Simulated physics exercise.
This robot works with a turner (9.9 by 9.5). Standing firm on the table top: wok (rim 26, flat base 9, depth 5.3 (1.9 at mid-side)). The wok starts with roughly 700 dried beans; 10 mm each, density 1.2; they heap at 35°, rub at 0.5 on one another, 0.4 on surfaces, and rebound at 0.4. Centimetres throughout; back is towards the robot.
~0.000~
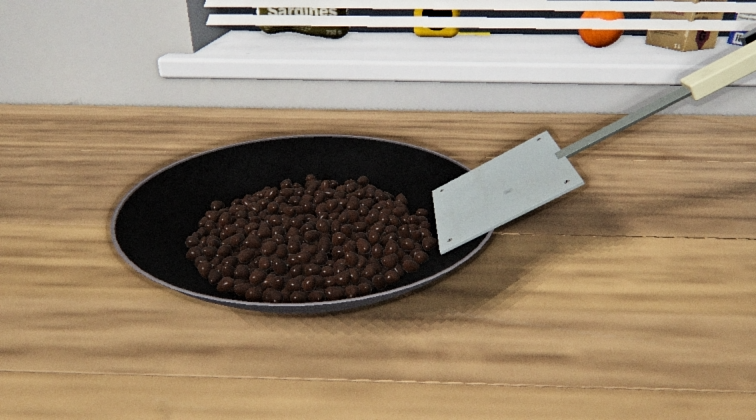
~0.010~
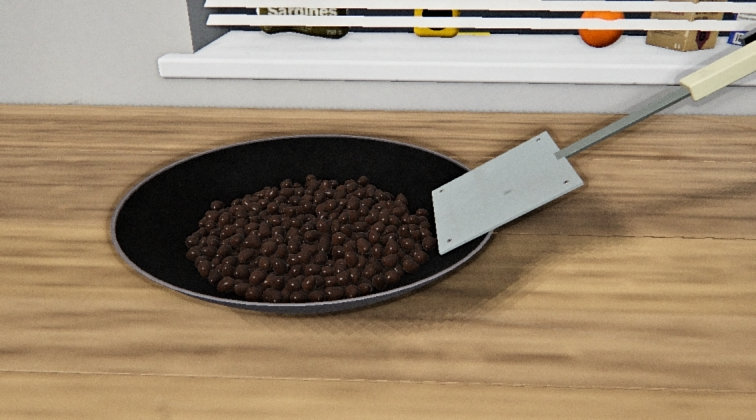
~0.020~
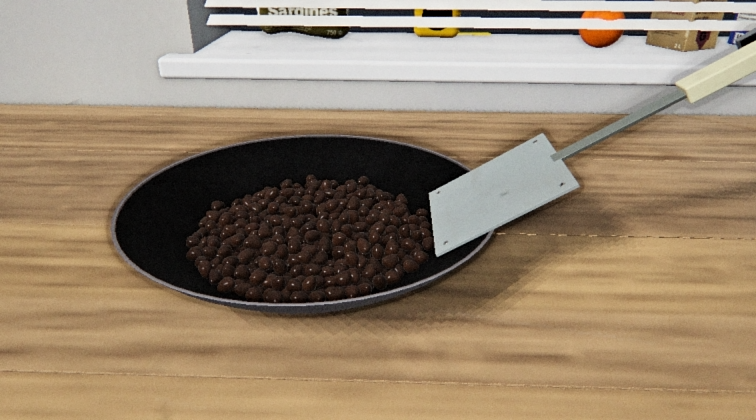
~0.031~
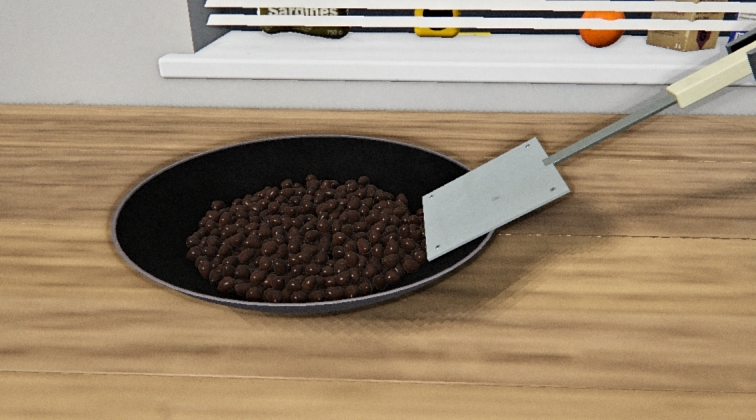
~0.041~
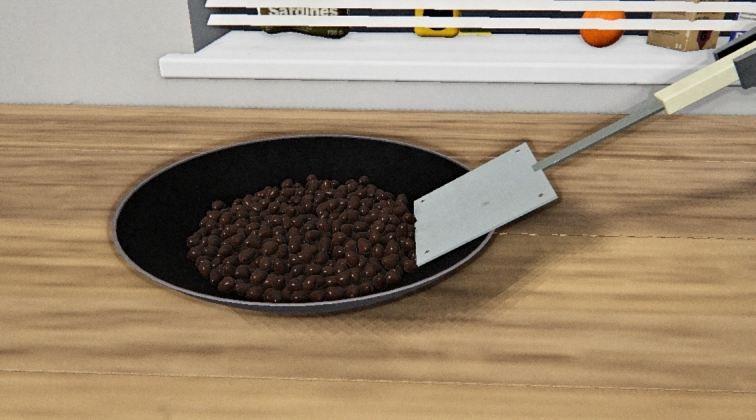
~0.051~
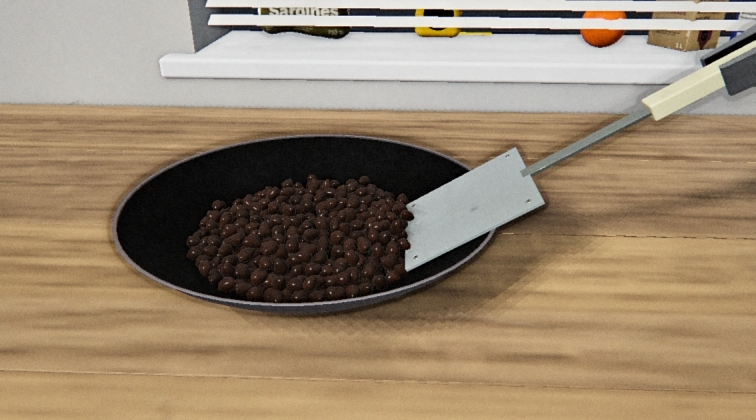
On a wooden table top, a metal turner slides slowly left and slightly down into dark beans heaped in a black wok.
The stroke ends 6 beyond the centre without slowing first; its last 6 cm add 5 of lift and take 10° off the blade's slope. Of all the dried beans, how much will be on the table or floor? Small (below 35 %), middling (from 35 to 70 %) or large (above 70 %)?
On the table or floor the share is small, below 35 %.
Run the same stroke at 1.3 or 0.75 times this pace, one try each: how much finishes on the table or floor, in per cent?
About 25 and 10 per cent.
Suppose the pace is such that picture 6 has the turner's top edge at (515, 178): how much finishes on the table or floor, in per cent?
Some 25 per cent.
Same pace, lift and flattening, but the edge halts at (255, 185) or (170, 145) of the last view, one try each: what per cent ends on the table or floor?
Some 5 and 40 per cent.
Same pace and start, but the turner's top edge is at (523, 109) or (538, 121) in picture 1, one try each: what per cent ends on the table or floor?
About 15 and 15 per cent.
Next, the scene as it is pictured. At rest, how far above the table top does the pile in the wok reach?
About 6.5 cm.
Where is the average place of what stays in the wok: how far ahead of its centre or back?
Some 4.5 cm ahead.
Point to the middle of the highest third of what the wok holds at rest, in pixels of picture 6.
Around (199, 205).
By 0.11 s, sloping 32°, highest piece 6 above the table; 695 in the wok.
By 0.17 s, sloping 28°, highest piece 7 above the table; 693 in the wok, 2 on the blade or in flight.
By 0.40 s, sloping 22°, highest piece 11 above the table; 550 in the wok, 75 on the table or floor, 70 on the blade or in flight.
By 1.45 s, sloping 22°, highest piece 7 above the table; 548 in the wok, 147 on the table or floor.
Final count, 548 in the wok, 147 on the table or floor. That is 21 % on the table or floor.
